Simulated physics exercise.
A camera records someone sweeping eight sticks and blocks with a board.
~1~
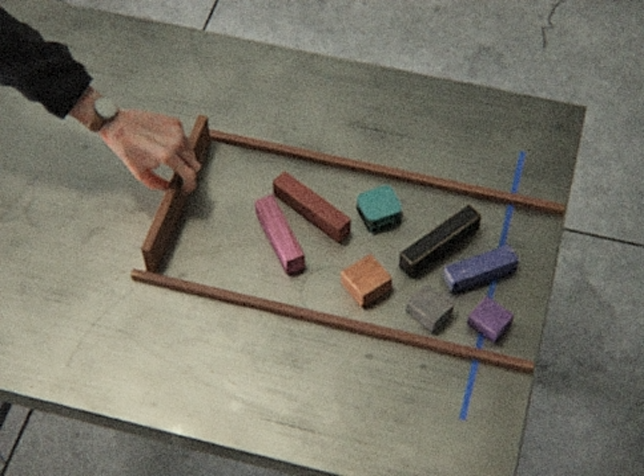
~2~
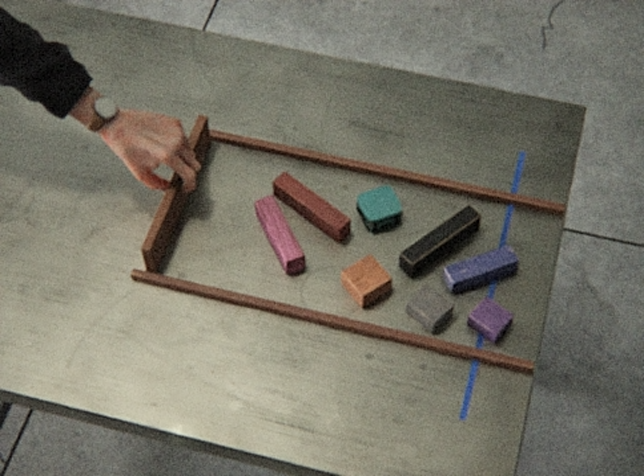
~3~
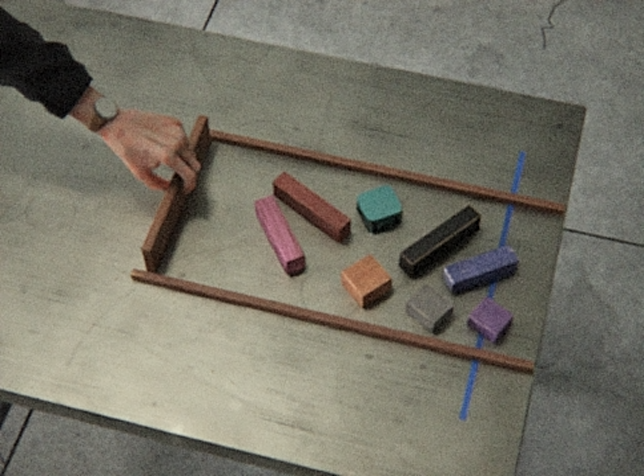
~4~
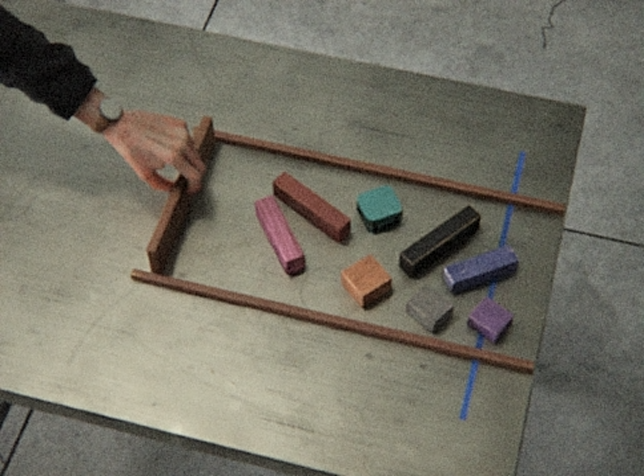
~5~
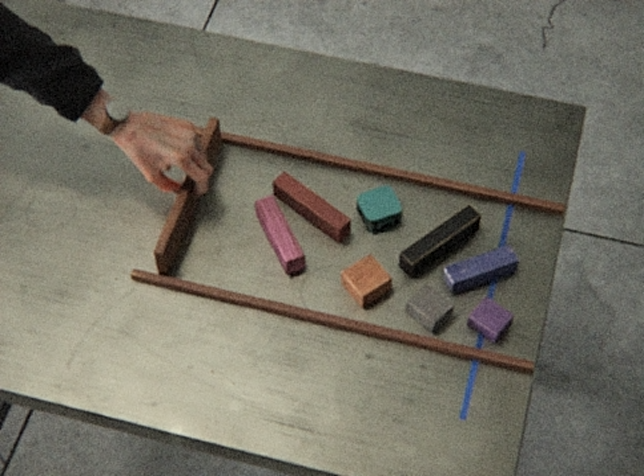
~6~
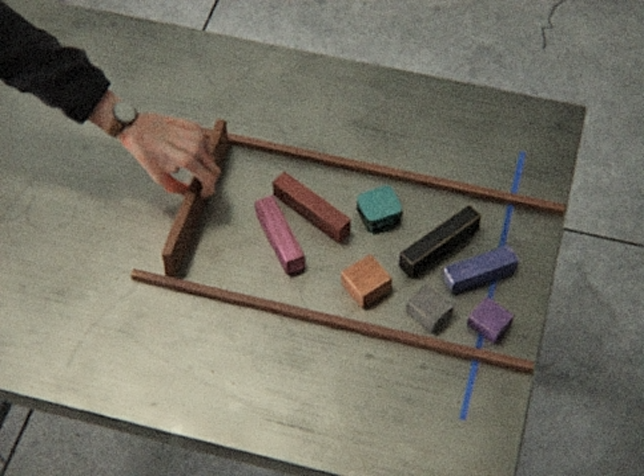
The clip opens on a hand holding a wooden board upright between two rails on a table, with colourful sticks and blocks scattered to its right and a blue line beyond. The hand then slides the board slightly right, narrowing the gap, while the pieces stay where they are.
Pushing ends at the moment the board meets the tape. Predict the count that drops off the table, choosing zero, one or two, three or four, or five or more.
The count that drops off is three or four.
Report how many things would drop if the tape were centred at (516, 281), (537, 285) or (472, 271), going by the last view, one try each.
Counts per try, in order: 6 / 7 / 1.
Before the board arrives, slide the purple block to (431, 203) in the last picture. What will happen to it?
It topples off.
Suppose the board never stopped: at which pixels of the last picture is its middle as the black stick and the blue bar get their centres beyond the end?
The middle is at (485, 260) when it's the black stick, and at (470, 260) when it's the blue bar.
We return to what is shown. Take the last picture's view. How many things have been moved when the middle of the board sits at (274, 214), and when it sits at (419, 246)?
Tally at point one: 2; at point two: 8.
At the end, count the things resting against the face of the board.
The answer is 2.
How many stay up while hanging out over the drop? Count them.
I'd say 2 of them.
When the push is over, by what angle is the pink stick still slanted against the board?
It measures close to 0 degrees.
Soon after, none off yet; purple block at rest near (490, 320); blue bar at rest near (481, 269); grey block at rest near (429, 308).
In the end, the number that fall off is three or four; gone, black stick, grey block, blue bar and purple block.
